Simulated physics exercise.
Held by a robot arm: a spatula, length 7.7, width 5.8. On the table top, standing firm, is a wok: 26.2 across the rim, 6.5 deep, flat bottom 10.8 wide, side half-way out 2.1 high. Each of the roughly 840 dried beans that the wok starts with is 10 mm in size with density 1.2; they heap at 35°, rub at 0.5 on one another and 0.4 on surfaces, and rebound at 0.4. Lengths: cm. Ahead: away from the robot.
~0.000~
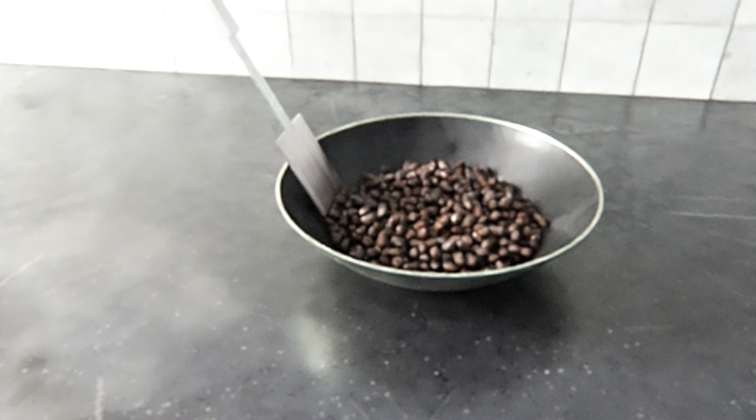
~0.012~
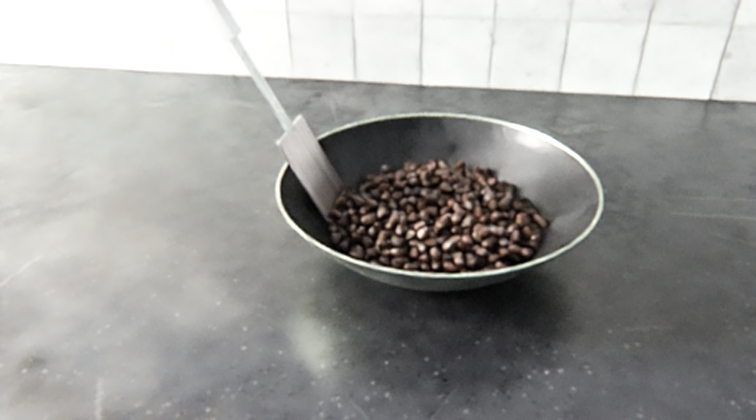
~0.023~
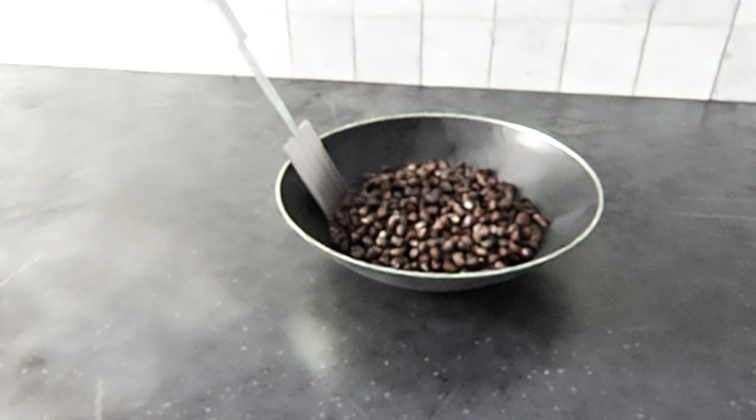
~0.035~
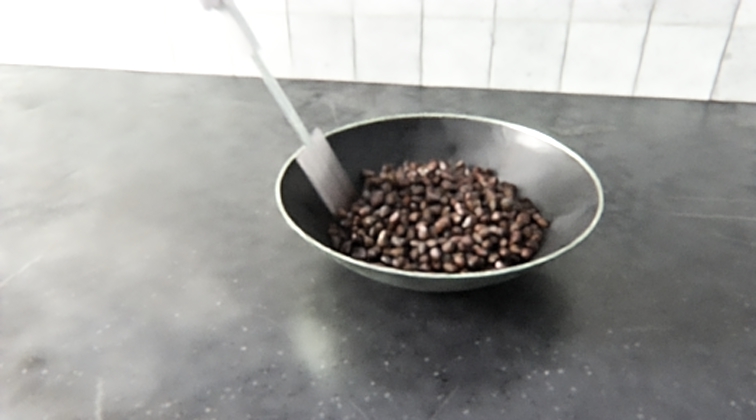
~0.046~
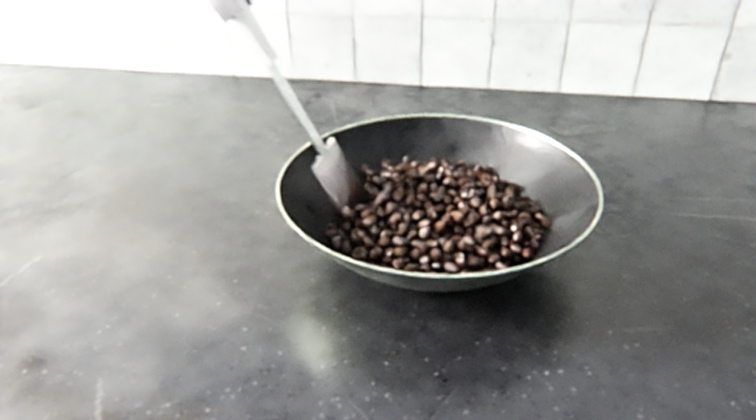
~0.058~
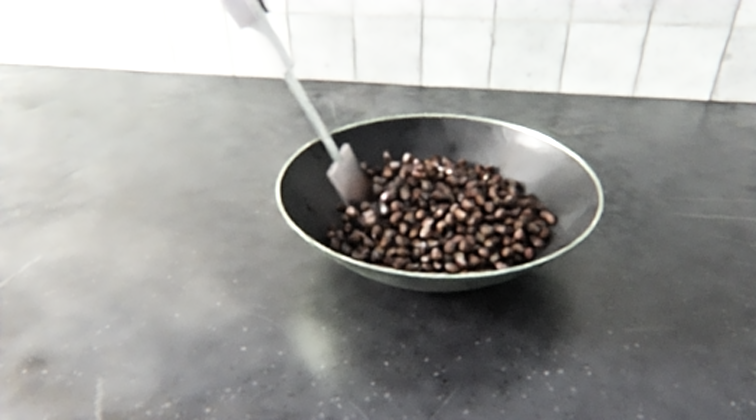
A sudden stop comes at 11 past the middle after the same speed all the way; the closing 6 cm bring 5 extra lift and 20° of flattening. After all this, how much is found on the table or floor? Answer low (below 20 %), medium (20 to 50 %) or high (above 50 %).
Medium.
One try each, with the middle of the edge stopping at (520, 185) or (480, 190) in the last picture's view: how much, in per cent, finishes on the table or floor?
Close to 20 and close to 5 per cent, respectively.
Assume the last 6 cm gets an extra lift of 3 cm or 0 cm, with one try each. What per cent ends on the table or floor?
You'd get some 35 per cent with the first setting and some 35 per cent with the second.
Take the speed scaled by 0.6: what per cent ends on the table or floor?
The share would be near 25 in a hundred.
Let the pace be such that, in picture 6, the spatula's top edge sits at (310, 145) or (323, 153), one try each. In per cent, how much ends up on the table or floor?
First try about 20 %, second try about 30 %.
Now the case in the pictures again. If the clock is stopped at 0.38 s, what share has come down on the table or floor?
Close to 15 per cent of the load.
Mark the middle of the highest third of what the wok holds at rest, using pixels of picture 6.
Roughly at (483, 221).
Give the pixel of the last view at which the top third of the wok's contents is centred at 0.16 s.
Near (527, 188).
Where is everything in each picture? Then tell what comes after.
Spatula top edge at (288, 128), sloping 63°; upper third of the load around (434, 213), from x 330 to 545, top at y 165; 840 in the wok, in the first frame.
Spatula top edge at (289, 129), sloping 63°; upper third of the load around (434, 213), from x 330 to 545, top at y 165, in the second frame.
Spatula top edge at (296, 134), sloping 63°; upper third of the load around (435, 213), from x 335 to 545, top at y 165, in the third frame.
Spatula top edge at (308, 143), sloping 63°; upper third of the load around (433, 211), from x 330 to 545, top at y 165, in the fourth frame.
Spatula top edge at (323, 152), sloping 63°; upper third of the load around (434, 208), from x 330 to 545, top at y 160, in the fifth frame.
Spatula top edge at (338, 158), sloping 63°; upper third of the load around (439, 206), from x 330 to 550, top at y 155; 840 in the wok, in the sixth frame.
After 0.11 s, sloping 63°, highest piece 9 above the table; 840 in the wok.
After 0.16 s, sloping 59°, highest piece 10 above the table; 839 in the wok, 1 on the blade or in flight.
After 0.38 s, sloping 43°, highest piece 29 above the table; 541 in the wok, 111 on the table or floor, 188 on the blade or in flight.
After 1.43 s, sloping 43°, highest piece 5 above the table; 541 in the wok, 299 on the table or floor.
At rest, 541 in the wok, 299 on the table or floor. That is 36 % on the table or floor.
